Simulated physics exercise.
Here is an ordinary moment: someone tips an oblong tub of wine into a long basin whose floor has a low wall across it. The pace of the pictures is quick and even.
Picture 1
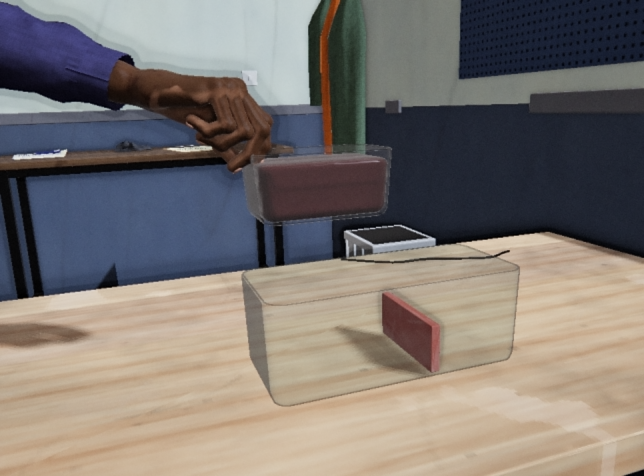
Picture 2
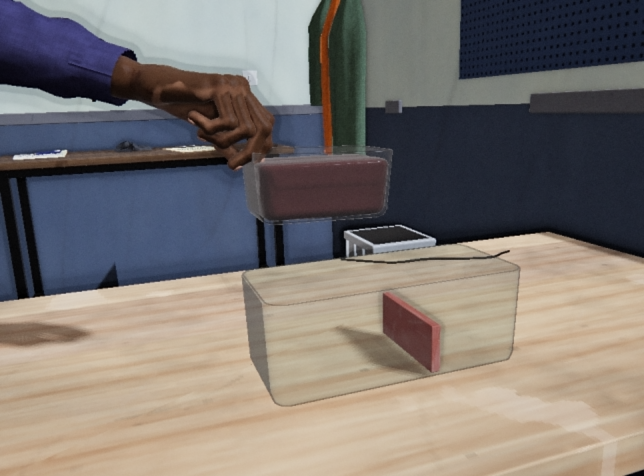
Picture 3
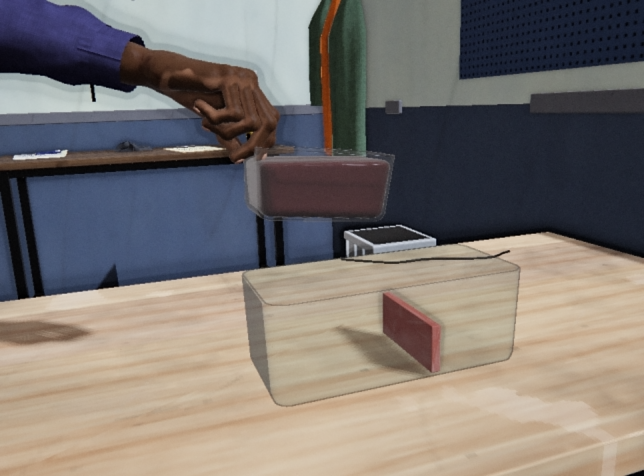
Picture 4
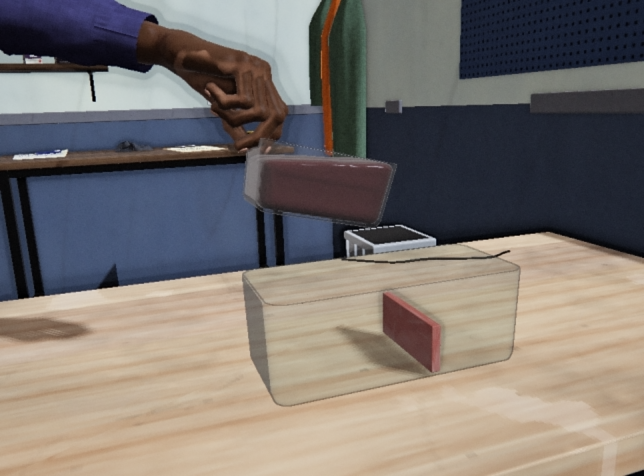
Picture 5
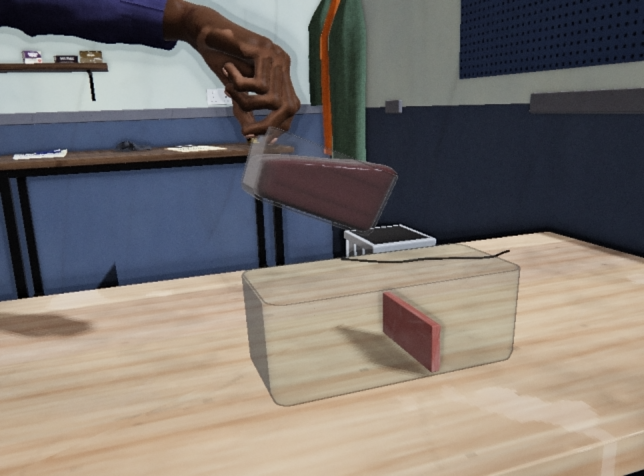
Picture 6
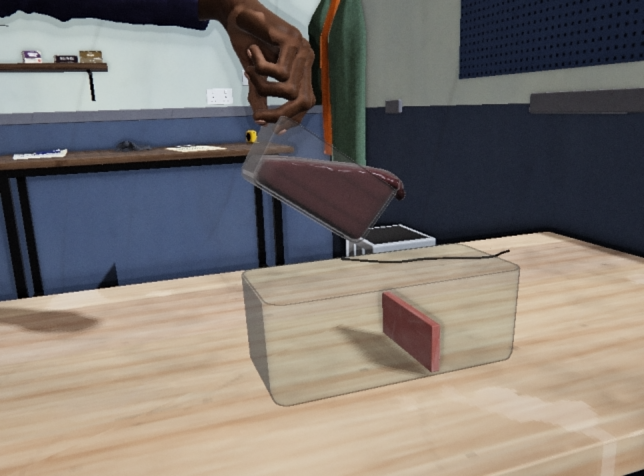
A clear oblong tub of dark red wine, gripped by a hand at its left end, leaned slowly and then more steeply down to the right above a long clear basin with a low red wall inside.
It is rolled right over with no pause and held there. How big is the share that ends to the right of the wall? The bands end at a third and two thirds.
Most likely the right of the wall will hold one third or more, up to two thirds.
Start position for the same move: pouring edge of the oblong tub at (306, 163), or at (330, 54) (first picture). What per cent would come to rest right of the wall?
First try: Near 5 percent; second try: Near 20 percent.
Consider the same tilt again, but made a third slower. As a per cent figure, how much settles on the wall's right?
Share on the right: Some 60 percent.
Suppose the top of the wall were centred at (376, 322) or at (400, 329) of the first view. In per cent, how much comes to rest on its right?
80 % then 50 %, approximately.
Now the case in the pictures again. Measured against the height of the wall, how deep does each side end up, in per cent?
20 per cent for the left part, 40 for the right.
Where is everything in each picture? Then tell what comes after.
In the first frame, it leans 0°; its right rim is at (377, 148); the wine meets the walls at (249, 164) and (373, 156); the long basin's rim runs from (252, 289) to (489, 256); the wall's top is at (409, 309).
In the second frame, it leans 2°; its right rim is at (378, 150); the wine meets the walls at (249, 164) and (374, 157).
In the third frame, it leans 6°; its right rim is at (380, 155); the wine meets the walls at (251, 162) and (375, 159).
In the fourth frame, it leans 13°; its right rim is at (382, 164); the wine meets the walls at (254, 160) and (378, 162).
In the fifth frame, it leans 23°; its right rim is at (382, 176); the wine meets the walls at (253, 161) and (378, 170); 3 per cent is over the edge.
In the sixth frame, it leans 35°; its right rim is at (381, 190); the wine meets the walls at (254, 161) and (374, 177); 9 per cent is over the edge.
A moment on, the oblong tub is tipped right over and 12 per cent is still to pour, 16 is left of the wall and 46 right of it.
Next, the oblong tub is tipped right over and 1 per cent is still to pour, 43 is left of the wall and 43 right of it.
Then the oblong tub is tipped right over and 0 per cent is still to pour, 47 is left of the wall and 48 right of it.
Later the oblong tub is tipped right over and 0 per cent is still to pour, 48 is left of the wall and 48 right of it.
In the end 48 per cent lies left of the wall, 48 right of it and 4 outside.
